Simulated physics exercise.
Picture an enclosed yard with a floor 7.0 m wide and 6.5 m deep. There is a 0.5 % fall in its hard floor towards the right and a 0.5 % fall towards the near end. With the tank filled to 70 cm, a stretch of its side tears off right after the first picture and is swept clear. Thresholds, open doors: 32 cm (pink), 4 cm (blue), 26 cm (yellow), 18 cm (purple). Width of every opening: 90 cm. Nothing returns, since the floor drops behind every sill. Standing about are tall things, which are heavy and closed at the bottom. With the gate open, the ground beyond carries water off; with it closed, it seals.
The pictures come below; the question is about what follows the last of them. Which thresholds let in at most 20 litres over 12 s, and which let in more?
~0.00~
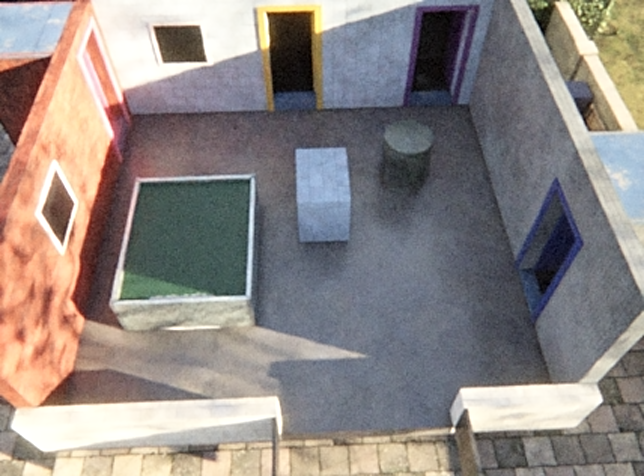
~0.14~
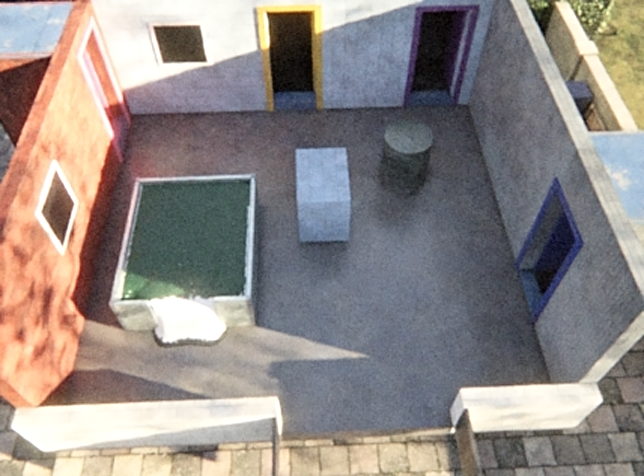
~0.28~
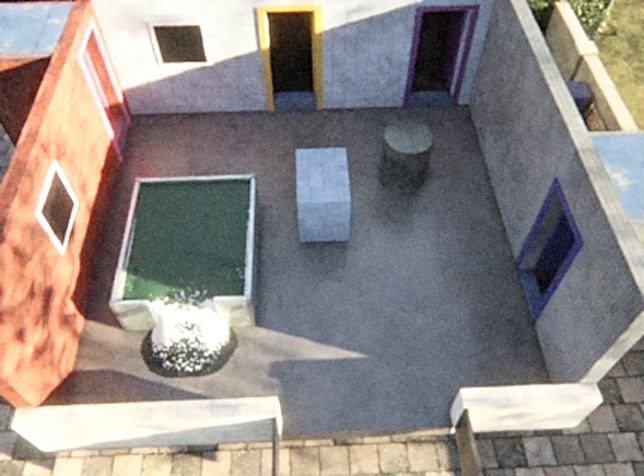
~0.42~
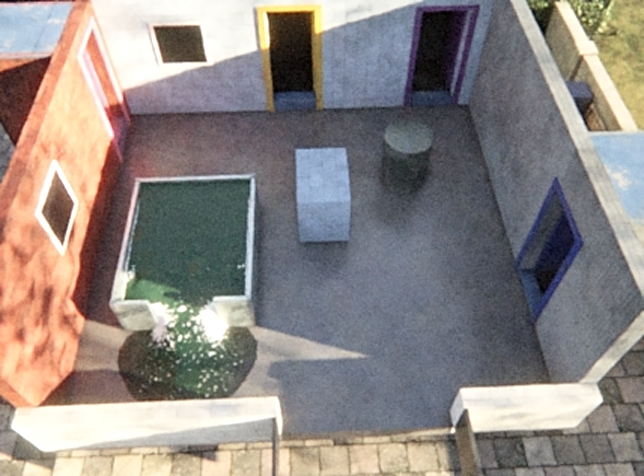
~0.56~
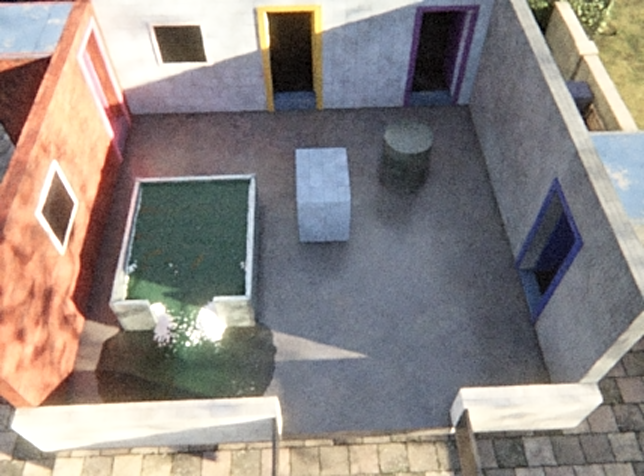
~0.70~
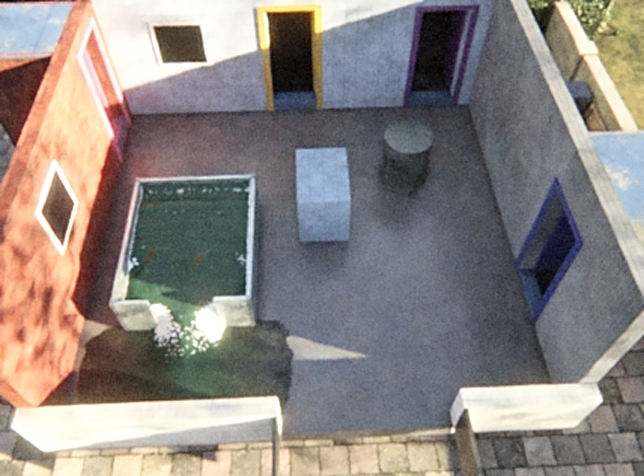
The pink door lets in at most that; the blue door lets in more; the yellow door lets in at most that; the purple door lets in at most that.
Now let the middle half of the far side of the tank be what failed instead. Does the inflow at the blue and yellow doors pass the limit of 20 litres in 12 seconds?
Against that limit the blue door gives a lower amount and the yellow door gives a lower amount.
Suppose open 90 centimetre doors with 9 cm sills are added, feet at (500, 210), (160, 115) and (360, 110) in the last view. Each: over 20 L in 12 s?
Per doorway, in order: Insufficient / sufficient / insufficient.
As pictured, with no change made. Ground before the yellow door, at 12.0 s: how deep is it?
About 3.0 cm.
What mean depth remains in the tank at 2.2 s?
The average depth is around 42 cm.
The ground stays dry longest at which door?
The purple door is last.
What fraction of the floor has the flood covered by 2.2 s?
About 25 per cent.
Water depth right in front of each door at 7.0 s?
Pink 9 cm, blue 9 cm, yellow 4 cm, purple 3 cm.
After 1.4 s water covers 10 % of the floor and is deepest (52 cm) near (60, 426); pink door not reached, blue door not reached, yellow door not reached, purple door not reached.
After 2.2 s water covers 25 % of the floor and is deepest (46 cm) near (73, 425); pink door not reached, blue door not reached, yellow door not reached, purple door not reached.
After 3.5 s water covers 50 % of the floor and is deepest (28 cm) near (165, 409); pink door 6 cm at the sill, 0 L in, blue door 11 cm at the sill, 3 L in, yellow door not reached, purple door not reached.
After 7.0 s water covers 85 % of the floor and is deepest (19 cm) near (176, 421); pink door 9 cm at the sill, 0 L in, blue door 9 cm at the sill, 62 L in, yellow door 4 cm at the sill, 0 L in, purple door 3 cm at the sill, 0 L in.
After 12.0 s water covers 95 % of the floor and is deepest (12 cm) near (509, 242); pink door 6 cm at the sill, 0 L in, blue door 7 cm at the sill, 105 L in, yellow door 3 cm at the sill, 0 L in, purple door 9 cm at the sill, 0 L in.
